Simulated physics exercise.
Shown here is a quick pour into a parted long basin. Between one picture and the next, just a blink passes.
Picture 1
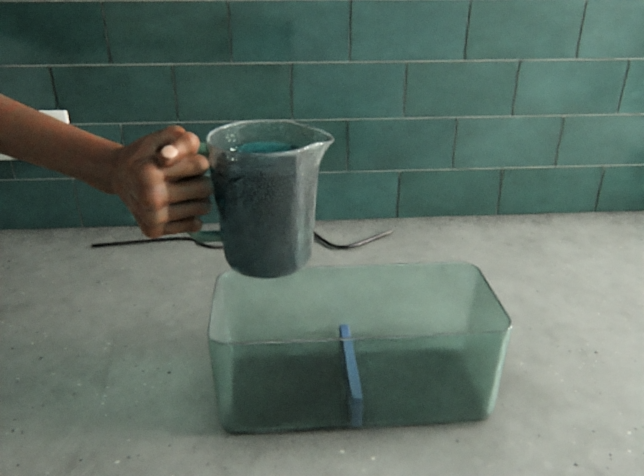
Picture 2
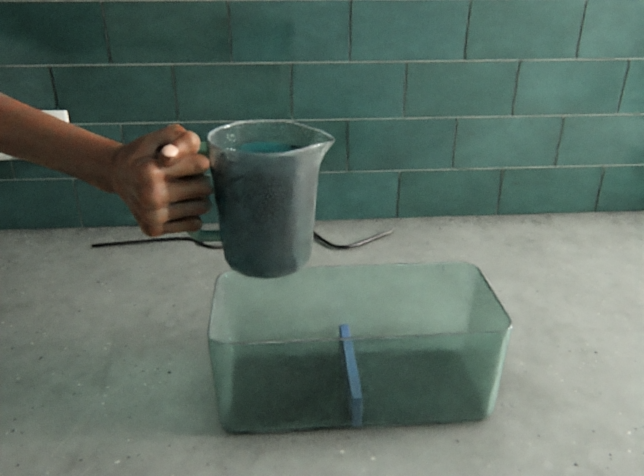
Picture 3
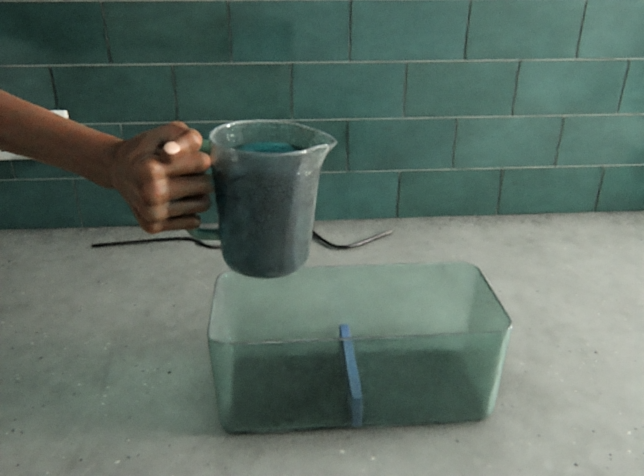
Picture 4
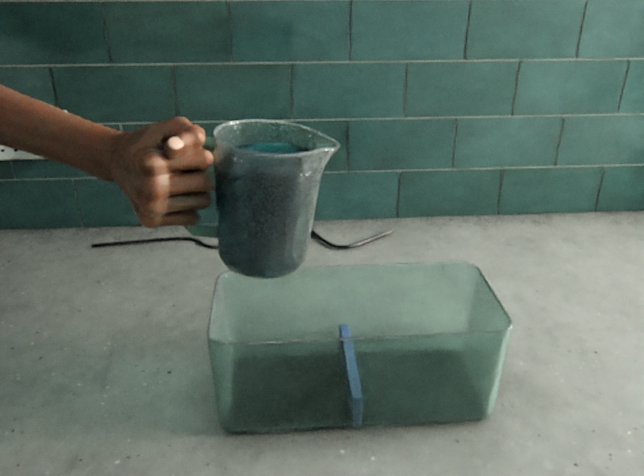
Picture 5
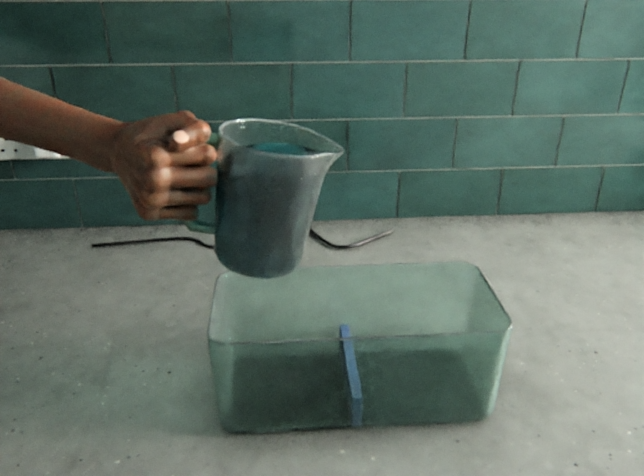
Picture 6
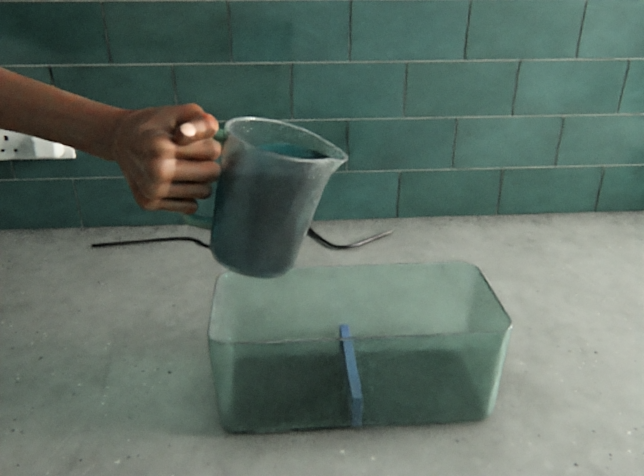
A hand gradually tilts a jug of dark liquid rightward above a clear divided basin.
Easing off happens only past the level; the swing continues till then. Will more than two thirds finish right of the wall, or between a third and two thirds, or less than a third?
Right of the wall there will be more than two thirds.
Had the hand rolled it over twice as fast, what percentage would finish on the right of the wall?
It comes to some 90 per cent.
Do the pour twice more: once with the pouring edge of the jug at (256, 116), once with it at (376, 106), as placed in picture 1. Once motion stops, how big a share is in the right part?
Roughly 35 % and 85 %.
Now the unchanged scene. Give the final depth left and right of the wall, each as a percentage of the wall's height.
On the left it's around 0 per cent; on the right, 80 per cent.
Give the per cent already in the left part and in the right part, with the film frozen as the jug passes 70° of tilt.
Left 0, right 10.
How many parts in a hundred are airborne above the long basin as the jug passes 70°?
That works out near 15 percent.
A moment on, the jug is tipped part way and 76 per cent is still to pour, 0 is left of the wall and 10 right of it.
Next, the jug is tipped right over and 16 per cent is still to pour, 2 is left of the wall and 71 right of it.
Then the jug is tipped right over and 0 per cent is still to pour, 5 is left of the wall and 94 right of it.
Later the jug is tipped right over and 0 per cent is still to pour, 6 is left of the wall and 93 right of it.
In the end 6 per cent lies left of the wall, 93 right of it and 1 outside.
